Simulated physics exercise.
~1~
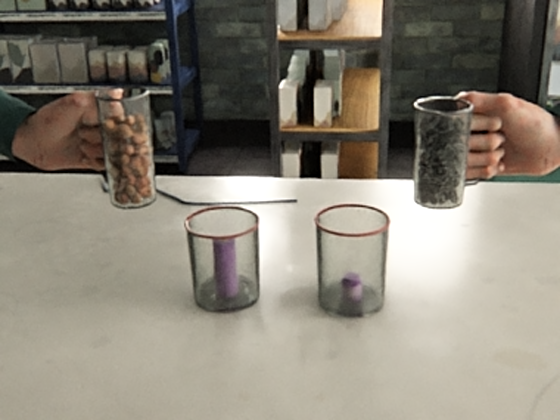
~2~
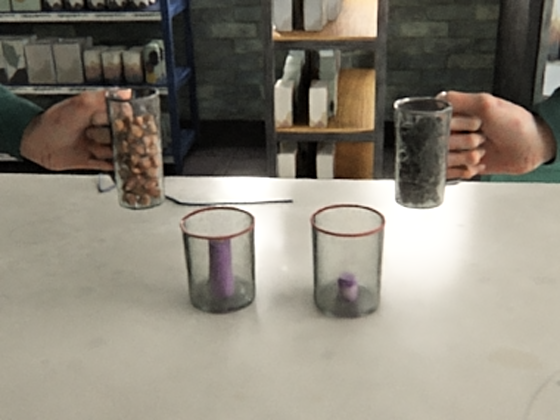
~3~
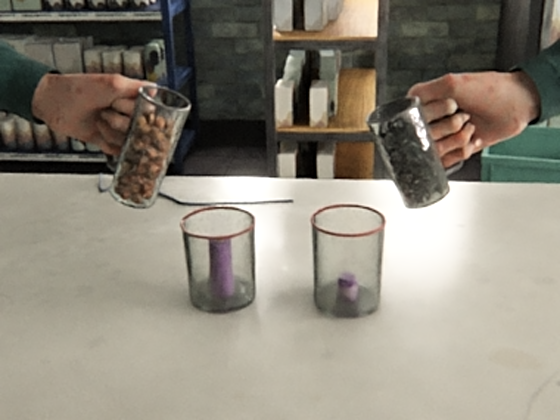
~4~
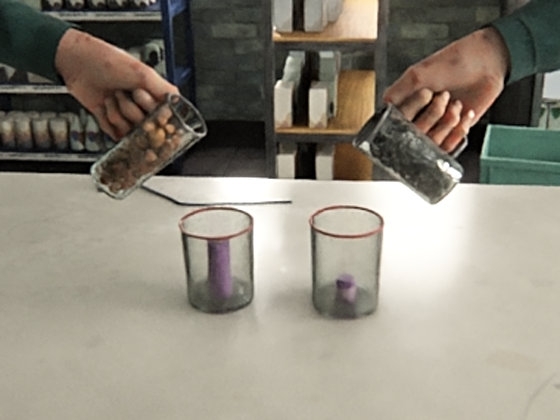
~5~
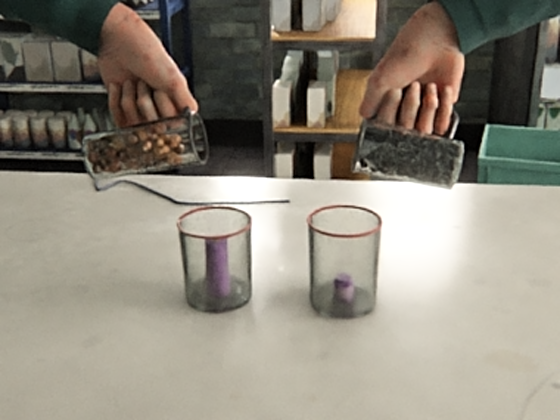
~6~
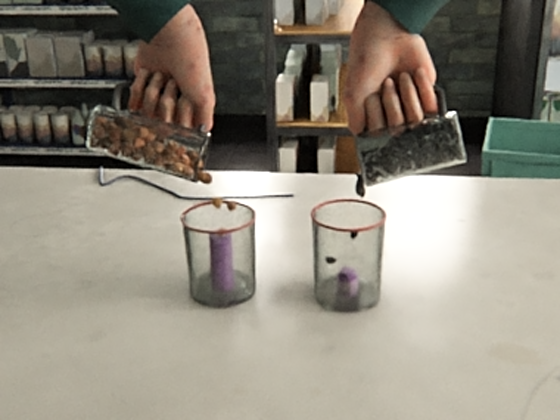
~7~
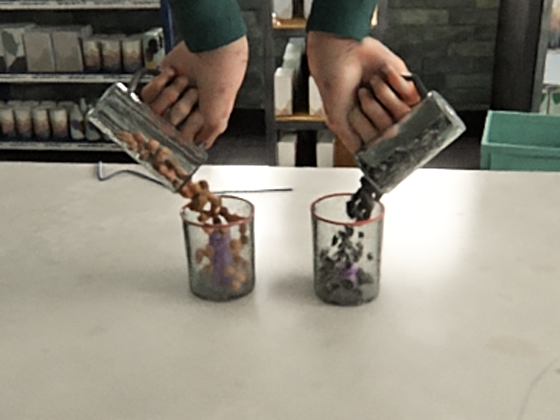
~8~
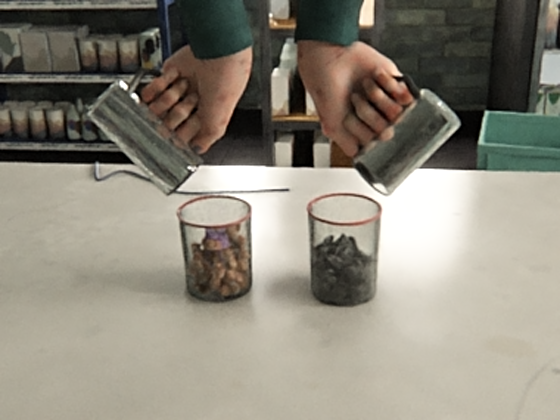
Two hands tip brown and black pieces into two glasses, covering only the right purple object.
